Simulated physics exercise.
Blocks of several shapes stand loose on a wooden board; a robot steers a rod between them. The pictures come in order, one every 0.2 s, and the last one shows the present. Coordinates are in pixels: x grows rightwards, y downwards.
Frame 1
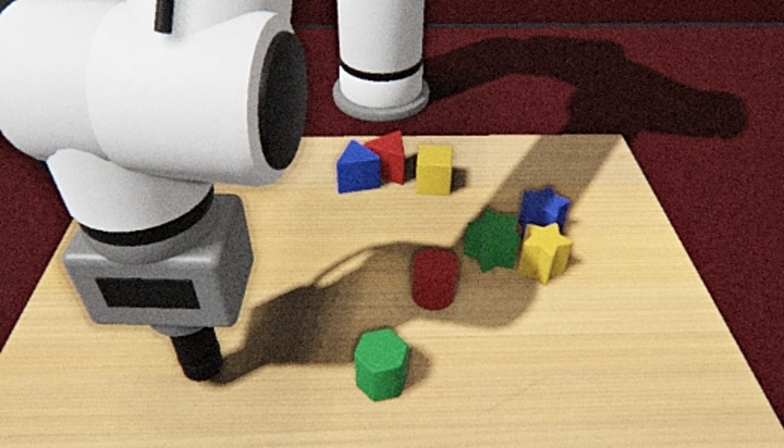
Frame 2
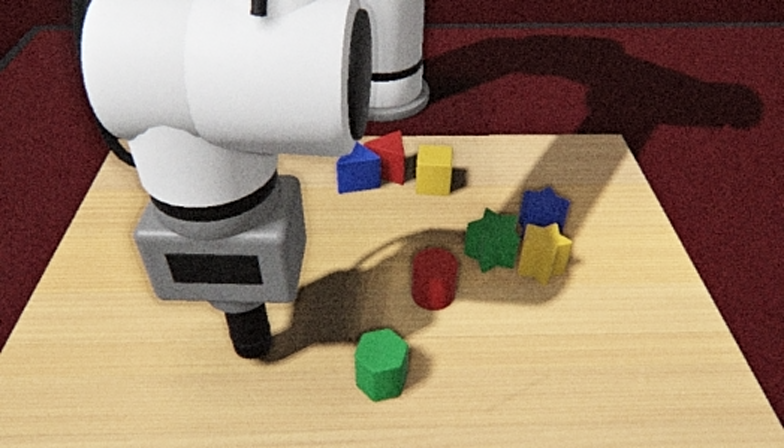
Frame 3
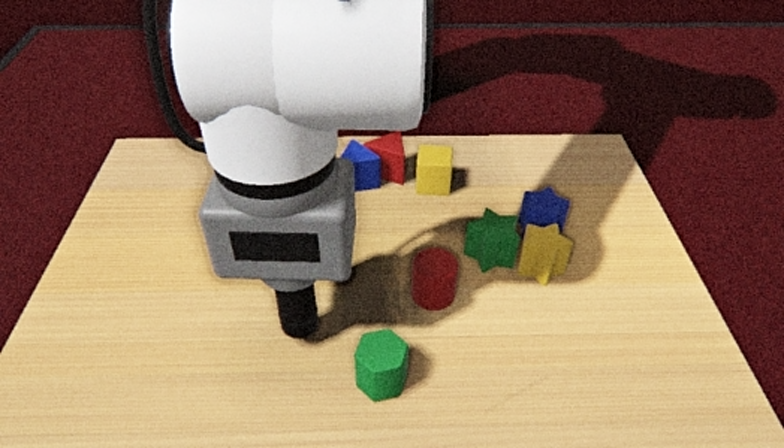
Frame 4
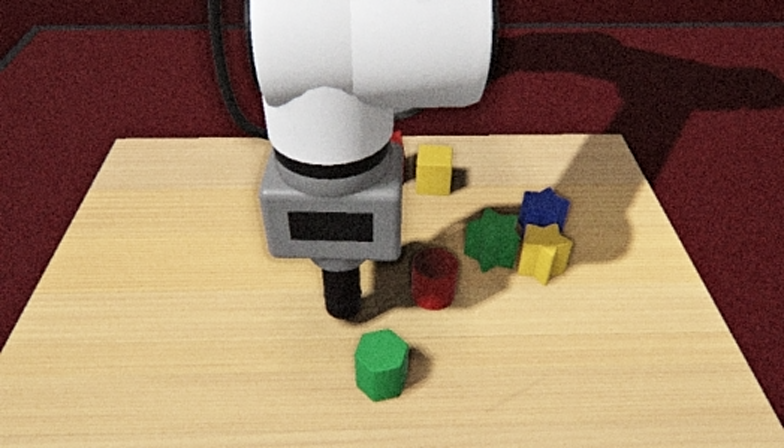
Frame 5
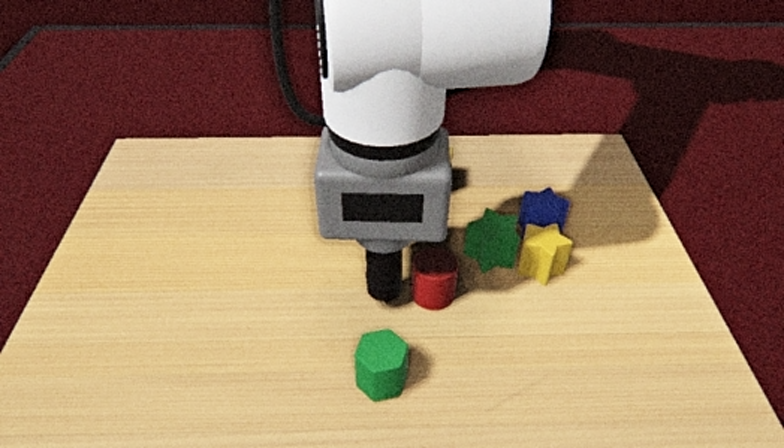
Robot arm moving a black rod rightward across a wooden board, past a green hexagonal block and up beside a red cylinder.
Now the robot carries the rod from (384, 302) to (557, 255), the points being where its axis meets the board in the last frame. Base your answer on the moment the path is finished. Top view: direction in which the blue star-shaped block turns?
Top view: Clockwise.
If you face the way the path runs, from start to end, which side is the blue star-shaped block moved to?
Facing from start to end, it will go to the left.
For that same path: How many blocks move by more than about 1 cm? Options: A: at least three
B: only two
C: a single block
I'll go with A - at least three.
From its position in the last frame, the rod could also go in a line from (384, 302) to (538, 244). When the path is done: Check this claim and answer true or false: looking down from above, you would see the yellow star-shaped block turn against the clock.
The statement is incorrect.
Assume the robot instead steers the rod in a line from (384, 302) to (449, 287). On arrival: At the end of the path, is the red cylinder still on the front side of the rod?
Yes, I think so.
The first path, step by step. One third of the way, rod (447, 273); red cylinder (489, 255); green star-shaped block (499, 223), turned 15° anticlockwise.
Two thirds of the way, rod (506, 258); red cylinder (545, 257); green star-shaped block (512, 216), turned 50° anticlockwise; yellow star-shaped block (558, 233).
At the end, rod (560, 242); red cylinder (556, 258); green star-shaped block (524, 210), turned 100° anticlockwise; blue star-shaped block (546, 191), turned 35° clockwise; yellow star-shaped block (599, 225).
